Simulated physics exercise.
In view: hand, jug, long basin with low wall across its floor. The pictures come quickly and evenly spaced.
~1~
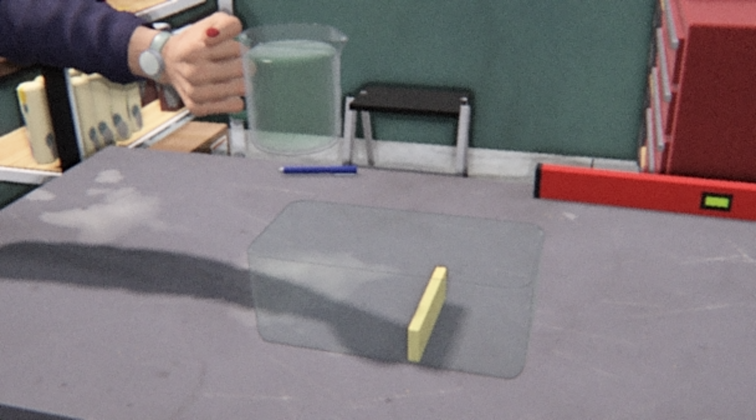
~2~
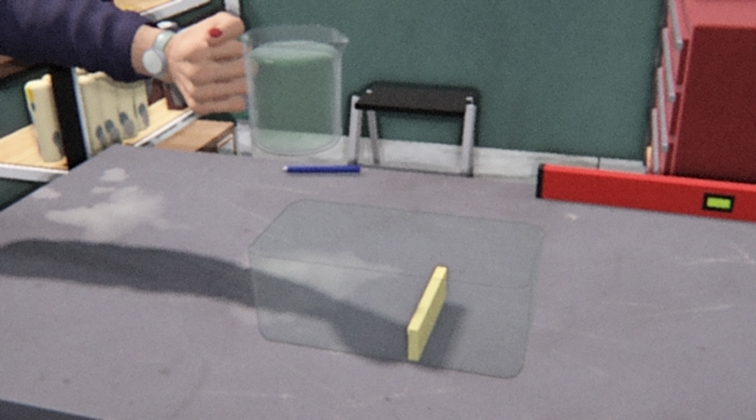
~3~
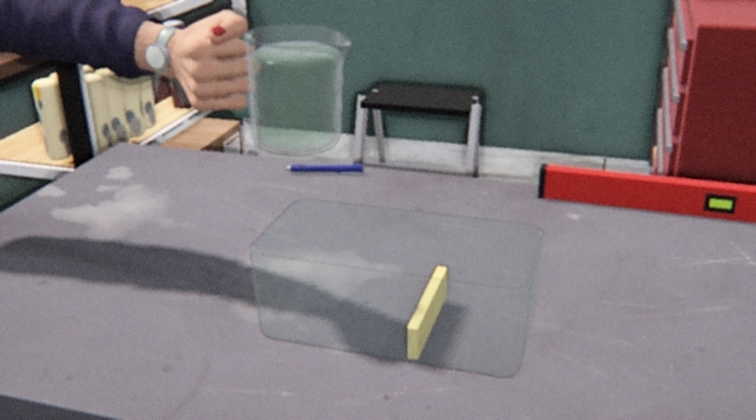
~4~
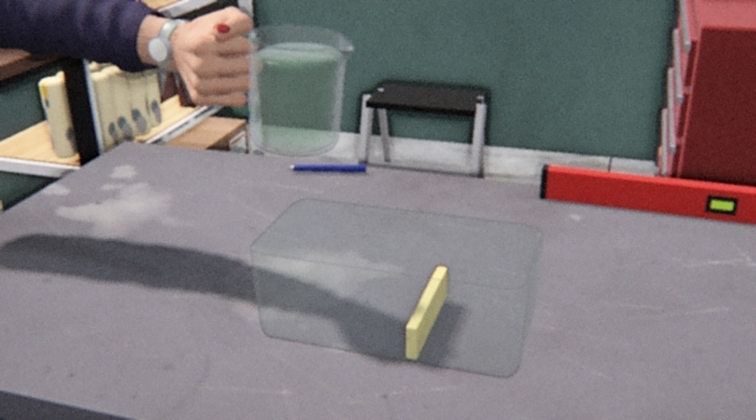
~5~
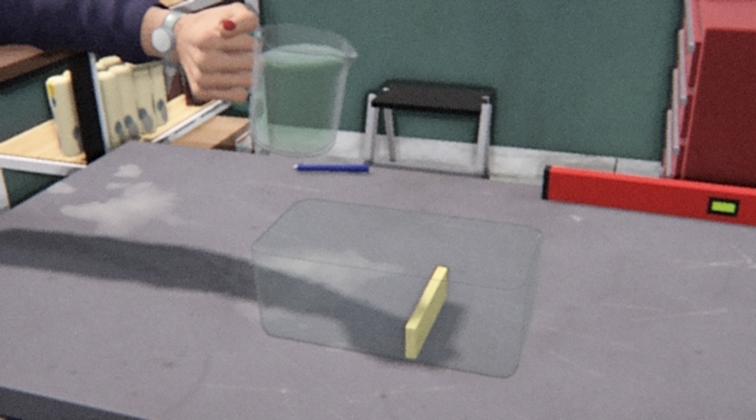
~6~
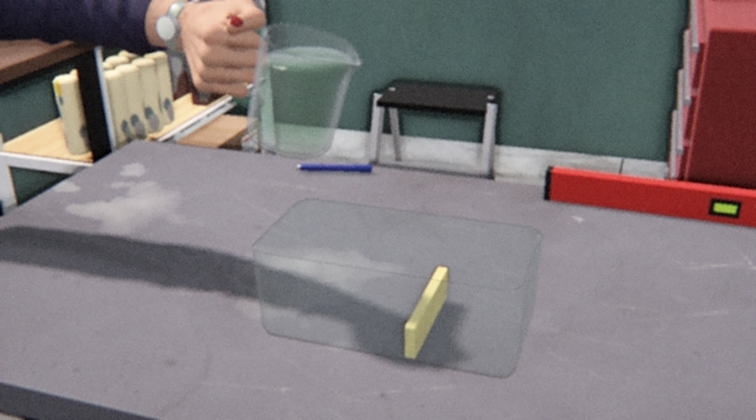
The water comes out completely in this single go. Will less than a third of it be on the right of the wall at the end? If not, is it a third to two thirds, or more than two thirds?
Middling share.
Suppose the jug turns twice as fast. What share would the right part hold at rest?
Near 35 parts in a hundred.
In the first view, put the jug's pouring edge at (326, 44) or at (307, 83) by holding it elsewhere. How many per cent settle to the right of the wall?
Around 10 percent first, around 5 percent second.
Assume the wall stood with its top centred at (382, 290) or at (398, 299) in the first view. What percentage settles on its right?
My guess is some 95 percent the first time and some 90 percent the second.
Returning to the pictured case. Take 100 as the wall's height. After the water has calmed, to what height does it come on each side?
The left side sits at 30 per cent and the right side at 60.
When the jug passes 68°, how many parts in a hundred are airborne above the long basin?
Around 15 in a hundred.
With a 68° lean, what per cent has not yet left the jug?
80 %.
A moment on, the jug is tipped part way and 78 per cent is still to pour, 2 is left of the wall and 4 right of it.
Next, the jug is tipped right over and 25 per cent is still to pour, 12 is left of the wall and 42 right of it.
Then the jug is tipped right over and 1 per cent is still to pour, 41 is left of the wall and 53 right of it.
Later the jug is tipped right over and 0 per cent is still to pour, 44 is left of the wall and 54 right of it.
In the end 44 per cent lies left of the wall, 54 right of it and 1 outside.
